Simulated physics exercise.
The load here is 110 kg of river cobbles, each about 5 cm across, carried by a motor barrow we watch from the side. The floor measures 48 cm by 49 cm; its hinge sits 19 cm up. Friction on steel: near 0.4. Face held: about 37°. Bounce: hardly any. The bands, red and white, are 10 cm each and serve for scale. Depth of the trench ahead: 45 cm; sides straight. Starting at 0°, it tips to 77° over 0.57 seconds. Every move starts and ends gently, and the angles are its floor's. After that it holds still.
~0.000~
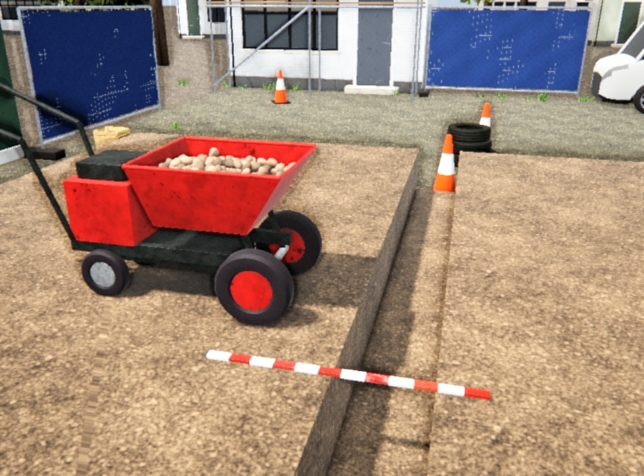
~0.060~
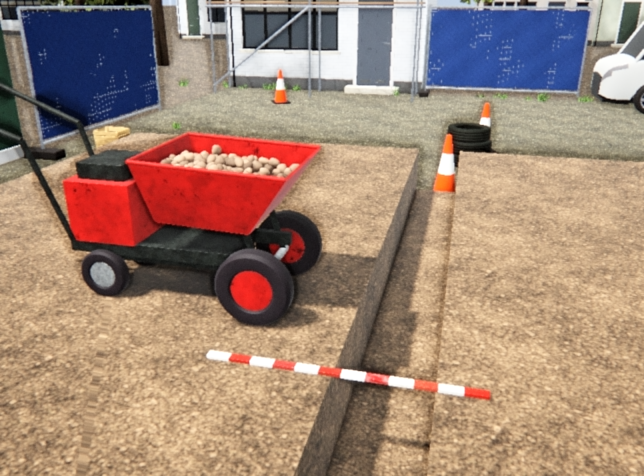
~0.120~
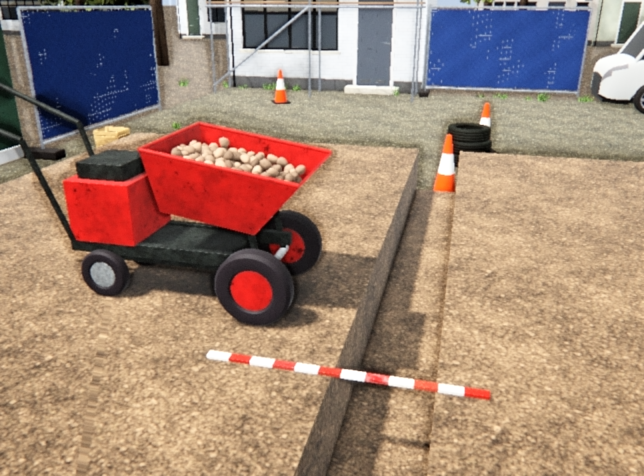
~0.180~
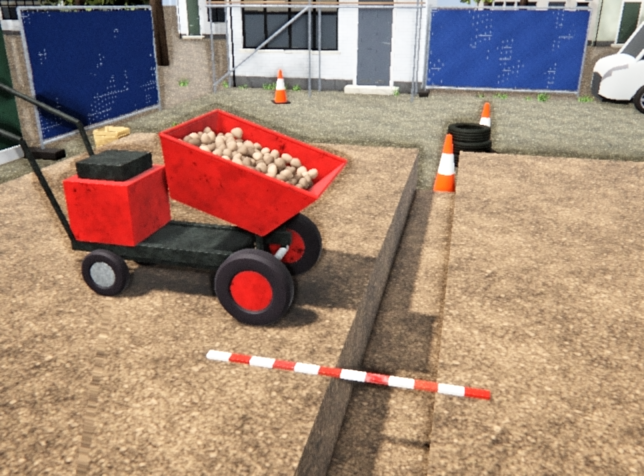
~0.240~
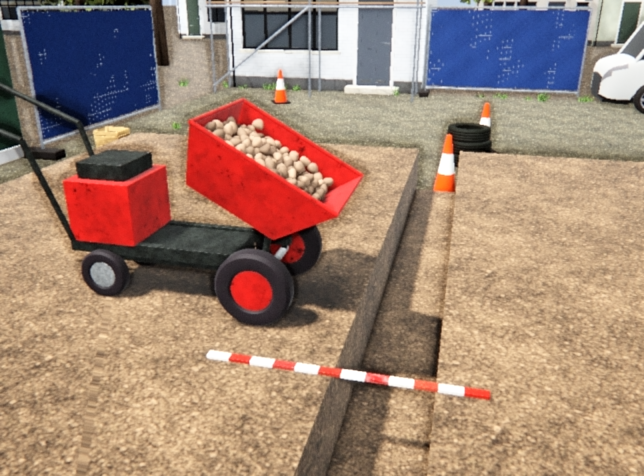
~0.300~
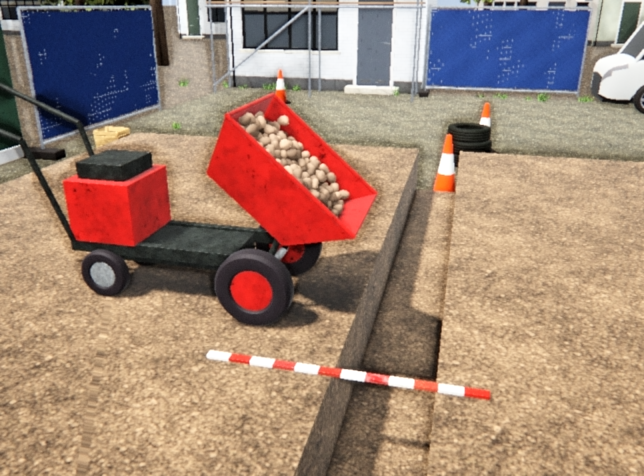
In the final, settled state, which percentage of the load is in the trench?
63 per cent is in the trench.
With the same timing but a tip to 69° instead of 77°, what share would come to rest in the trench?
In that case near 65 per cent.
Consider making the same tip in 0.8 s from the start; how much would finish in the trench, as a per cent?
In that case, around 80%.
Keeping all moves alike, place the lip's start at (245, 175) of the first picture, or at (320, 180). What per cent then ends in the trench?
Roughly 95 percent for the first, and 20 percent for the second.
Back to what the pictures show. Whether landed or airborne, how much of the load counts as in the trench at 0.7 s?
Some 35 per cent of the load by that point.
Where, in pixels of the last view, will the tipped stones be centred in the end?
Look at roughly (426, 377).
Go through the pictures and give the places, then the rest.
The first frame shows lip at (280, 178), floor tilted 0°, highest stones at (221, 164).
In the second frame, the skip is at 2°, its lip at (285, 180); the top of the load is at (215, 160); the stones move at 0.6 m/s on average.
The third frame shows lip at (299, 187), floor tilted 9°, highest stones at (206, 150); the stones move at 1.1 m/s on average.
The fourth frame shows lip at (317, 198), floor tilted 18°, highest stones at (216, 139); the stones move at 1.5 m/s on average.
The fifth frame shows lip at (337, 215), floor tilted 29°, highest stones at (237, 130); the stones move at 1.8 m/s on average.
In the sixth frame, the skip is at 42°, its lip at (354, 237); the top of the load is at (263, 125); the stones move at 1.9 m/s on average.
After 0.4 s the floor is at 65°; 100 % in the skip; the foremost stones are at (366, 252).
After 0.7 s the floor is at 77°; 55 % in the skip, 37 % in the trench, 8 % past the trench; the foremost stones are at (464, 306).
After 1.0 s the floor is at 77°; 6 % in the skip, 57 % in the trench, 37 % past the trench; the foremost stones are past the picture's edge.
After 3.0 s the floor is at 77°; 0 % in the skip, 63 % in the trench, 37 % past the trench; the foremost stones are past the picture's edge.
